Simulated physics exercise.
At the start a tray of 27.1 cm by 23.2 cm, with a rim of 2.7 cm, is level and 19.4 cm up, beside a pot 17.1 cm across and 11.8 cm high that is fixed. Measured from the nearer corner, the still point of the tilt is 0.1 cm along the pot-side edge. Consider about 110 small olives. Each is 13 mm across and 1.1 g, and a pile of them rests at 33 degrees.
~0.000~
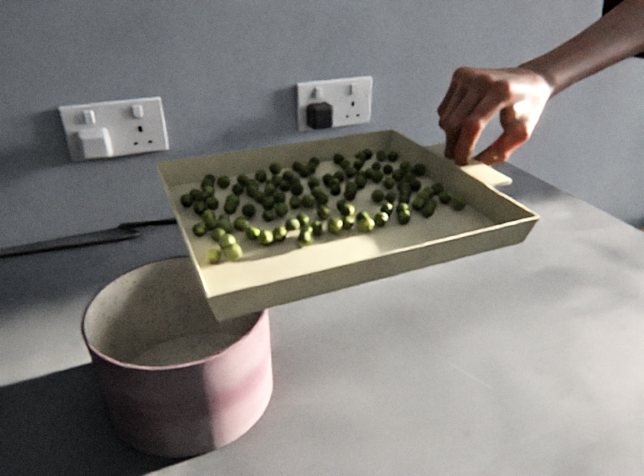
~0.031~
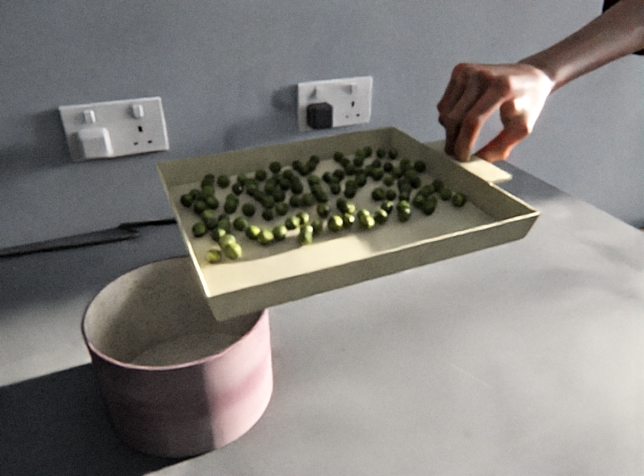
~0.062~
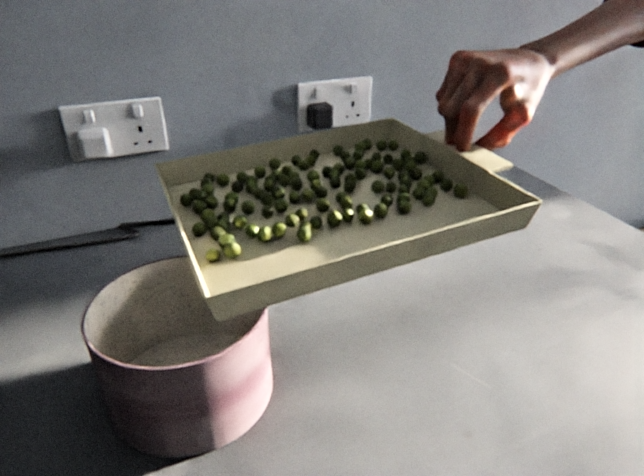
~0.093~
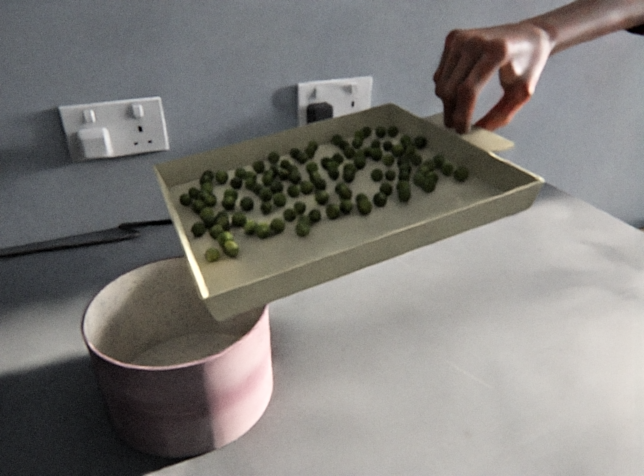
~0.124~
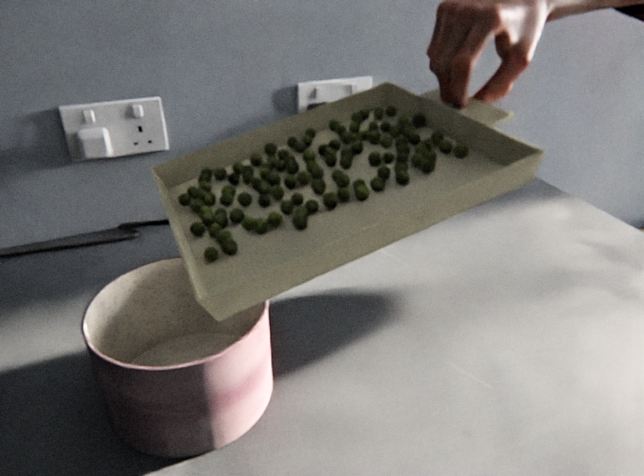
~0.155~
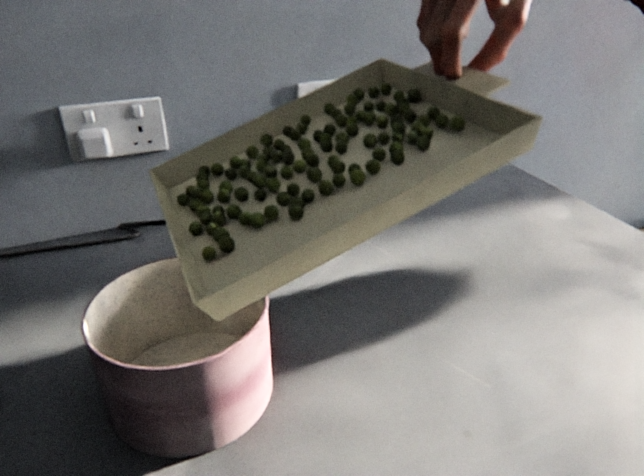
Shallow tray of small green olives being raised at its right end by a hand, tilting down leftward above a pink pot.
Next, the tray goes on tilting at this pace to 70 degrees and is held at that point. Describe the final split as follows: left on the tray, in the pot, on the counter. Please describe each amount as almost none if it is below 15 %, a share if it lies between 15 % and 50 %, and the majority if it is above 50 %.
Tray - a share, pot - a share, counter - a share.
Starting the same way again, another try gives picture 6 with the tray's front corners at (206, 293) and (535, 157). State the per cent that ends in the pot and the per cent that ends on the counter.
Split: Pot = 10, counter = 25.
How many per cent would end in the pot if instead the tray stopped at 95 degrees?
Estimated share: About 60 %.
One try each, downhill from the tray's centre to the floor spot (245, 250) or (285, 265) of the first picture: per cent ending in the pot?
Estimate: Some 0 % and some 0 % respectively.
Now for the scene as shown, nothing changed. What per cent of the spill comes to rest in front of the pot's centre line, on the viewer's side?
About 30 percent of the spill.
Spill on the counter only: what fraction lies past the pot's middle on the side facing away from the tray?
About 100 %.
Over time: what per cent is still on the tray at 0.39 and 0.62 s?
Around 100 first, about 45 after.
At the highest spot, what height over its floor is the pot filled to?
2.0 cm.
After 0.30 s, tilt 48 degrees; the tray holds 100 %, the pot 0 %.
After 0.39 s, tilt 65 degrees; the tray holds 100 %, the pot 0 %.
After 0.62 s, tilt 70 degrees; the tray holds 45 %, the pot 15 %.
By 1.6 s all is still; tray 40 %, pot 25 %, counter 30 %.
